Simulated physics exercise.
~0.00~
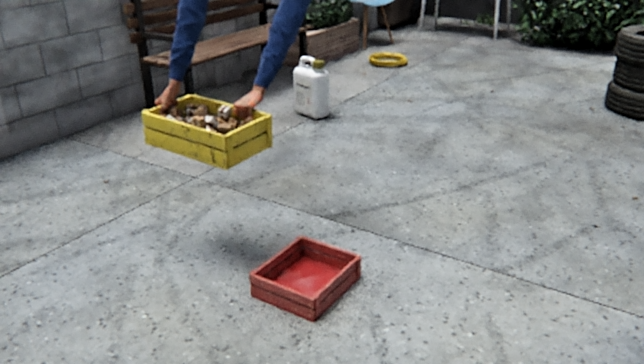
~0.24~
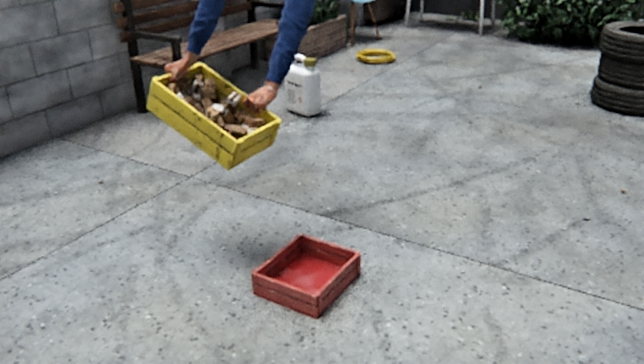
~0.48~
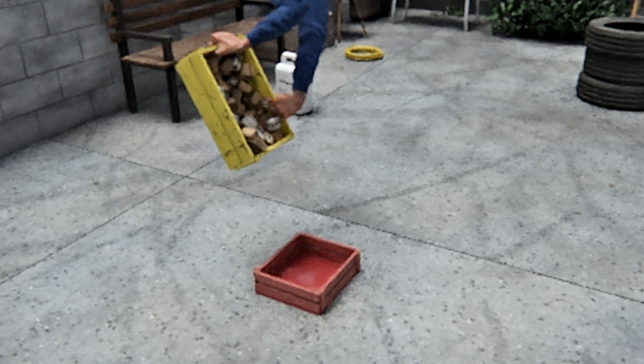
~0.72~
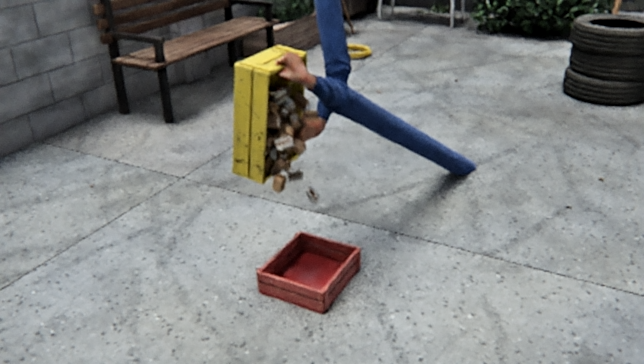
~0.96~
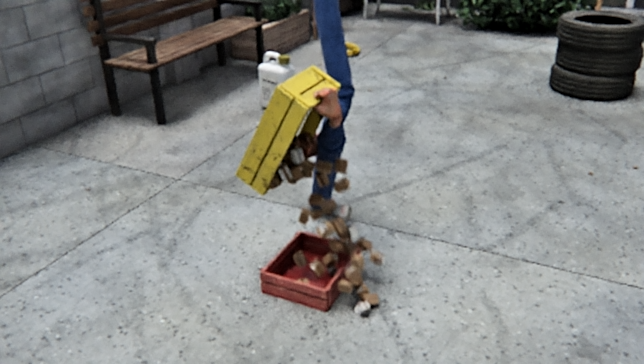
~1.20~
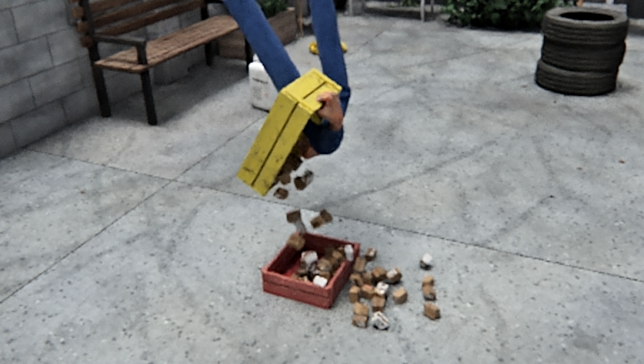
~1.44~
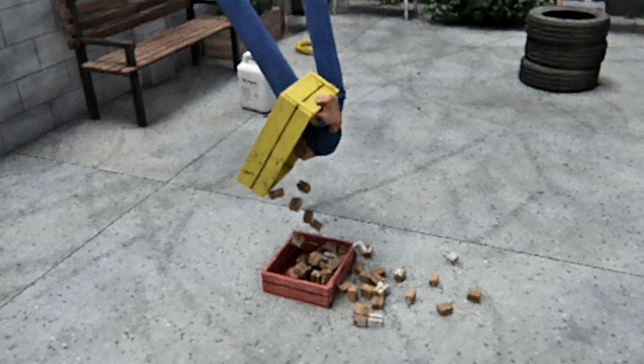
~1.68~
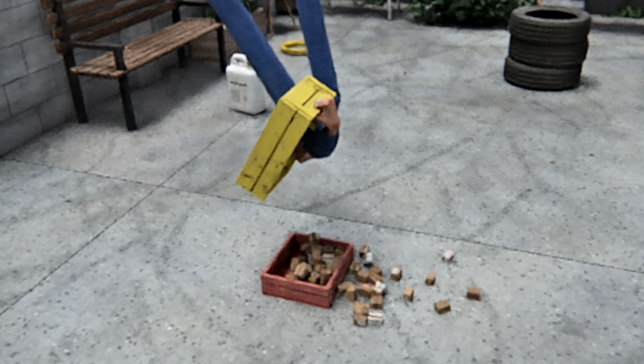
A yellow crate full of little parcels was lifted and tipped to the right by a pair of blue-sleeved hands, spilling them toward a small red basket on the concrete; many landed inside, while others scattered on the ground to its right.
